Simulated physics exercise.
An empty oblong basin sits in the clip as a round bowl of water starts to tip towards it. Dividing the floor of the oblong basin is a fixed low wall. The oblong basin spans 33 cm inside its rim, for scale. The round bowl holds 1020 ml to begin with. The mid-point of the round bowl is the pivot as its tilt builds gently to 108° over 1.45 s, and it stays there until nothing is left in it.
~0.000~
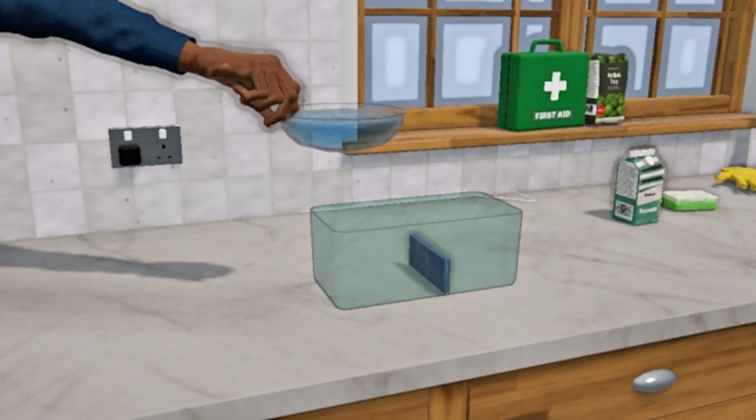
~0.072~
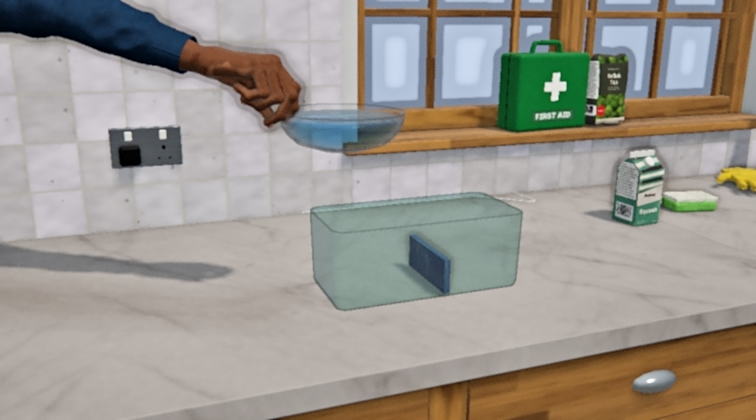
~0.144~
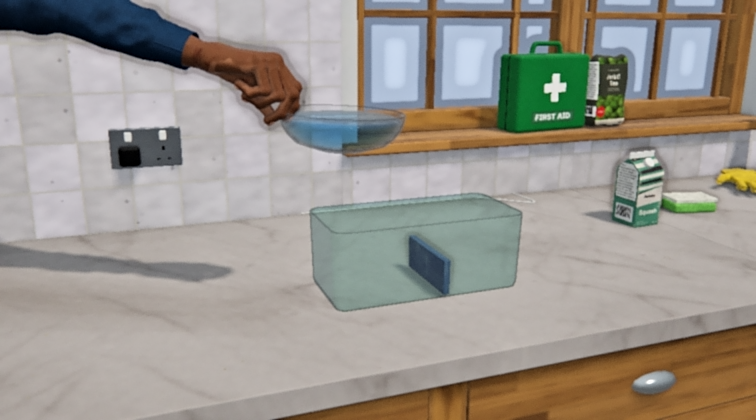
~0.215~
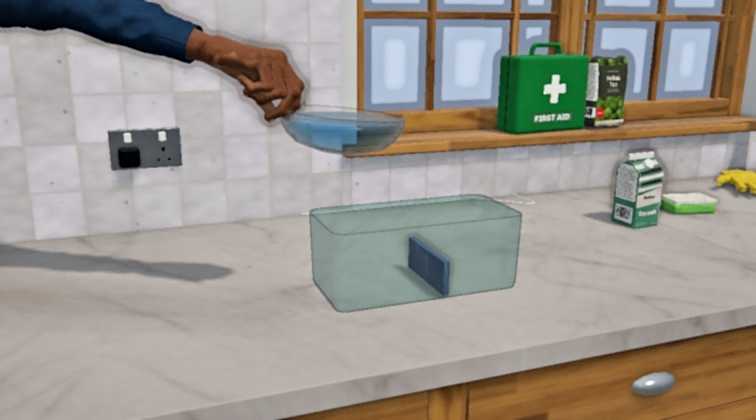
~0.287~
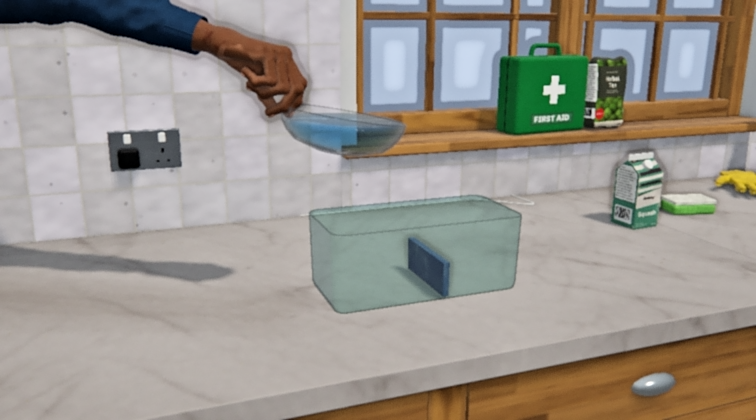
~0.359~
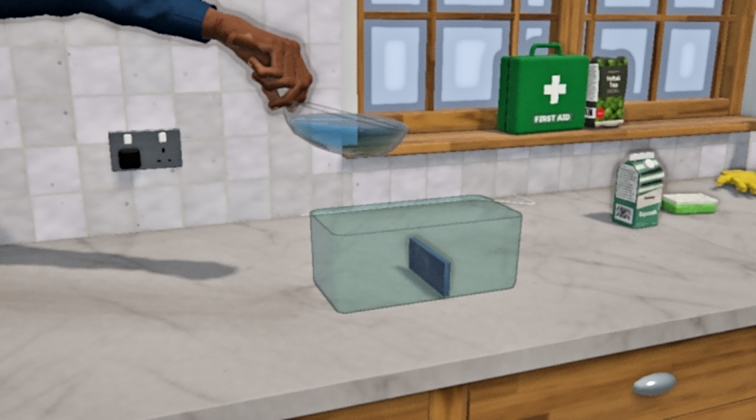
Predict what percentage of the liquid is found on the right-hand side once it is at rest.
About 60 % is on the right.
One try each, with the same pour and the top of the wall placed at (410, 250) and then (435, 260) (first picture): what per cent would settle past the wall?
80 % and 45 %.
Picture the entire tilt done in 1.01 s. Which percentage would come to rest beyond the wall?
Roughly 50 %.
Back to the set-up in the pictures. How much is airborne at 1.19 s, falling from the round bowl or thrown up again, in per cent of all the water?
Roughly 1 %.
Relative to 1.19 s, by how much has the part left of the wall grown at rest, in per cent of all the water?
I'd say near 0 percent.
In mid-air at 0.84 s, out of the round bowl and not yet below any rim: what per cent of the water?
Share: Roughly 28 per cent.
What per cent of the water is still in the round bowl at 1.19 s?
0 in a hundred, give or take.
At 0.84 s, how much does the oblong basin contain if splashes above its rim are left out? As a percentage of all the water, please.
About 56%.
After 0.84 s the tilt is 67° and 15 per cent is still to pour, 9 is left of the wall and 46 right of it.
After 1.19 s the tilt is 99° and 0 per cent is still to pour, 36 is left of the wall and 59 right of it.
After 1.55 s the tilt is 108° and 0 per cent is still to pour, 36 is left of the wall and 60 right of it.
After 1.95 s the tilt is 108° and 0 per cent is still to pour, 36 is left of the wall and 60 right of it.
In the end 36 per cent lies left of the wall, 60 right of it and 4 outside.
